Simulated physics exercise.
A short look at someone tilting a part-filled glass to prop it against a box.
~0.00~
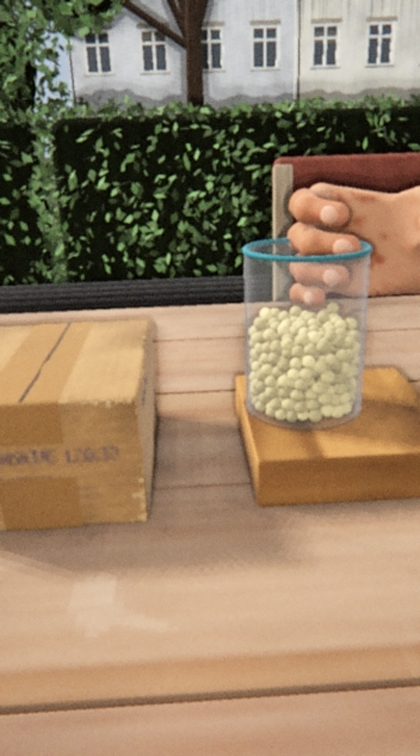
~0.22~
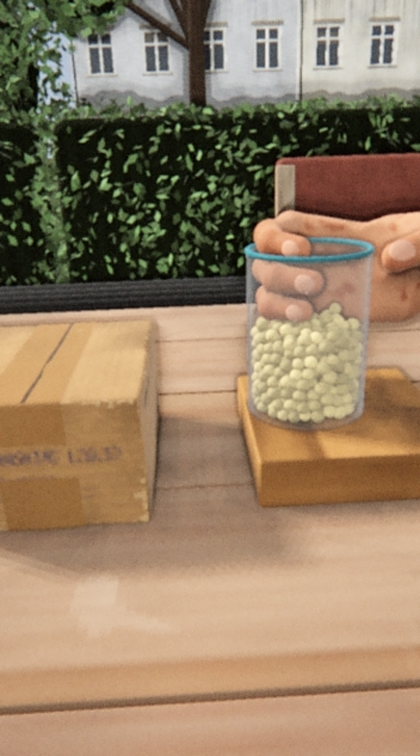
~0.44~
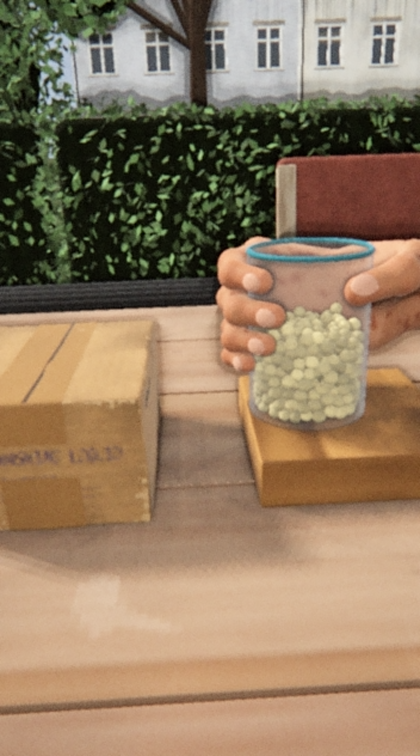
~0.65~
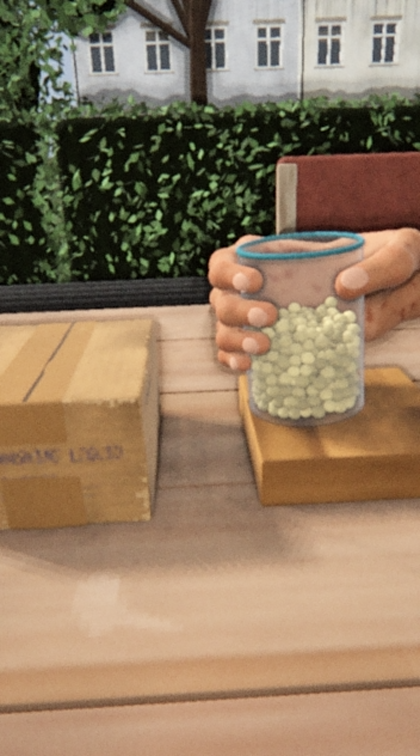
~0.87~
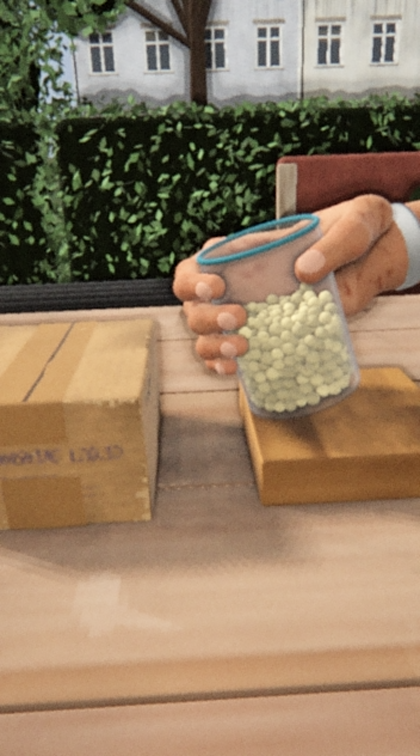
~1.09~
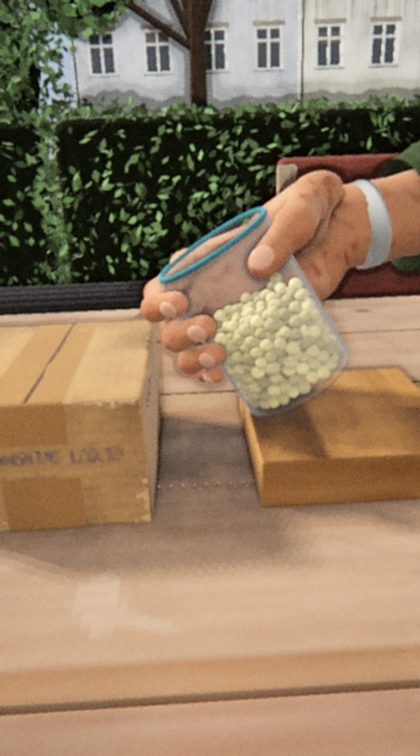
On an outdoor wooden table, seen from the front and slightly above, a leafy hedge and pale building stand behind. A taped cardboard box sits at left, while a clear glass with a blue-green rim, part-filled with pale yellow beans, rests on a low wooden block at right. As the camera stays still, a hand adjusts its grip, then lifts the glass slightly, moving and tilting it leftward.
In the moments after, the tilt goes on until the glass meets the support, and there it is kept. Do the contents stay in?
In the end the load stays inside.
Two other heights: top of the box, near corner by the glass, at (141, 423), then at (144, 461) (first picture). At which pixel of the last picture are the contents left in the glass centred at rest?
One: (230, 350). Two: (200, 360).
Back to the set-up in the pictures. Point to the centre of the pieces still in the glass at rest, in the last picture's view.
Close to (242, 341).
After 1.24 s, the glass leans 40°; everything is still inside.
After 1.42 s, the glass leans 51°; everything is still inside.
After 1.62 s, the glass rests on the box at 53°; everything is still inside.
In the end (2.0 s), the glass rests on the box at 53°; everything is still inside.
